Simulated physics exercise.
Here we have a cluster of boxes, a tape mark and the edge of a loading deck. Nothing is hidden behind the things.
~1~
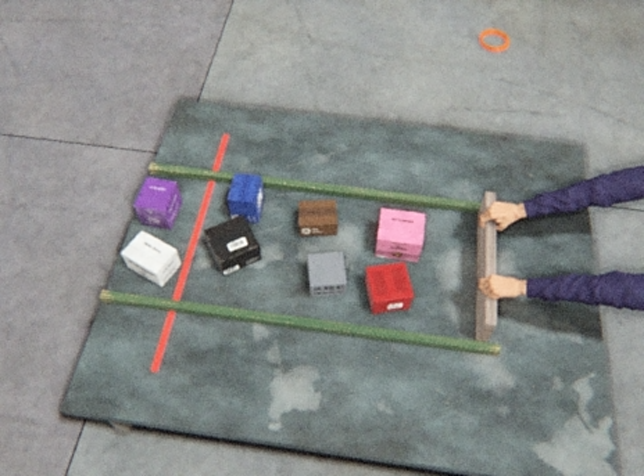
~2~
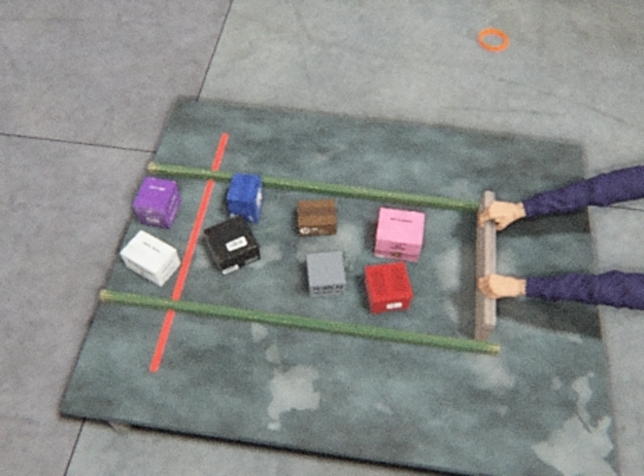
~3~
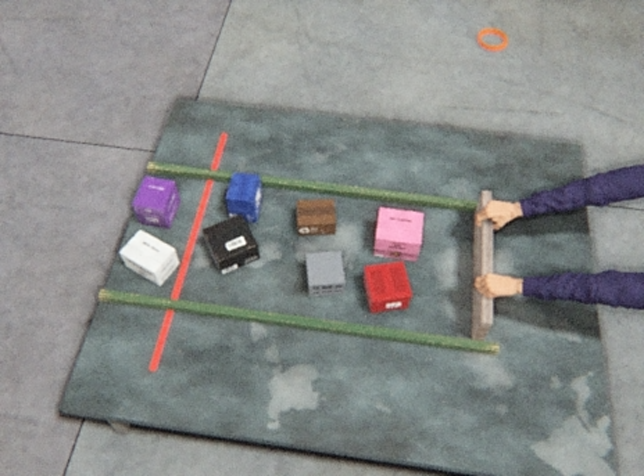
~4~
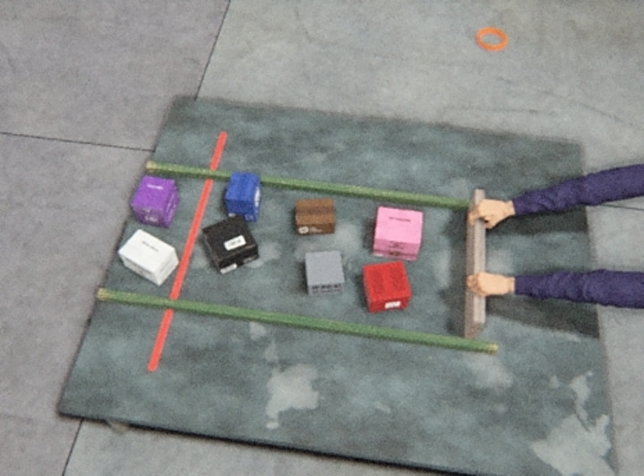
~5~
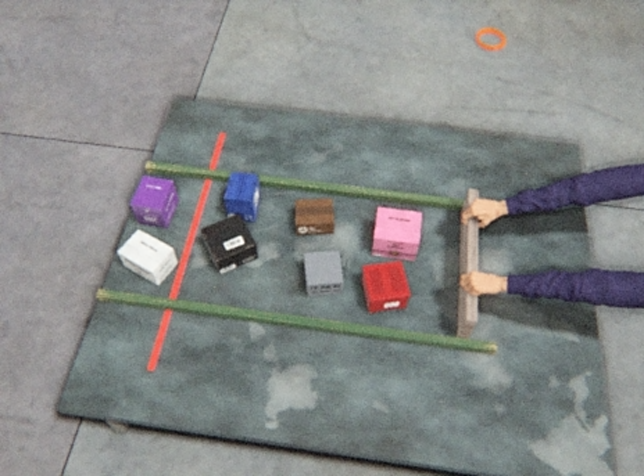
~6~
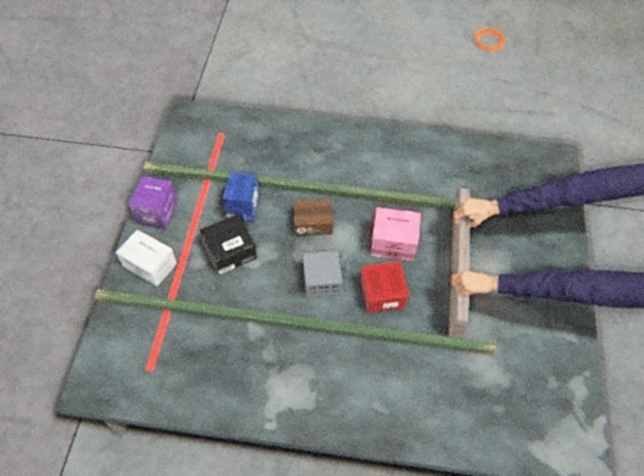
The clip shows two hands holding a plank at the right of a dark board scattered with coloured boxes, between two green strips. The hands slide the plank slightly left toward the boxes, which stay still near a red tape line.
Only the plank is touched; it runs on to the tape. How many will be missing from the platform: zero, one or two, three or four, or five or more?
The number that fall off is three or four.
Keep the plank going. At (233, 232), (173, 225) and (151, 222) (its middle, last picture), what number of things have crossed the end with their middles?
Place by place, 1, 6 and 6.
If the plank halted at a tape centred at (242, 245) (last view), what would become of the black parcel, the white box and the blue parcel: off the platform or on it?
The black parcel does not fall; the white box survives; the blue parcel survives.
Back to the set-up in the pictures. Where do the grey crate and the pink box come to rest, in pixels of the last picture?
The grey crate at (127, 250), the pink box at (173, 207).
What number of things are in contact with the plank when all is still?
It touches 2.
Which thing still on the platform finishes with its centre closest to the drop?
It is the brown box.
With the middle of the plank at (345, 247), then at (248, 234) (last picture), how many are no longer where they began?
By then 4, and 8.
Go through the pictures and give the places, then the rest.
In the first frame, purple box (159, 204); white box (152, 259); black parcel (233, 245); plank (486, 265); tape (194, 239).
In the second frame, white box (151, 258); pink box (399, 235).
In the third frame, black parcel (231, 244); blue parcel (245, 198).
In the fourth frame, purple box (157, 202); red tote (386, 287).
In the fifth frame, white box (148, 258); plank (468, 262).
In the sixth frame, purple box (154, 203); white box (147, 258); black parcel (228, 244); plank (460, 261); tape (190, 238).
Soon after, none off yet; purple box at rest near (154, 203); white box at rest near (147, 258); black parcel at rest near (228, 244).
After that, none off yet; purple box displaced a little near (150, 201); white box displaced a little near (140, 258); black parcel displaced about its own width near (181, 232).
In the end, the number that fall off is three or four; gone, blue parcel, black parcel, white box and purple box.
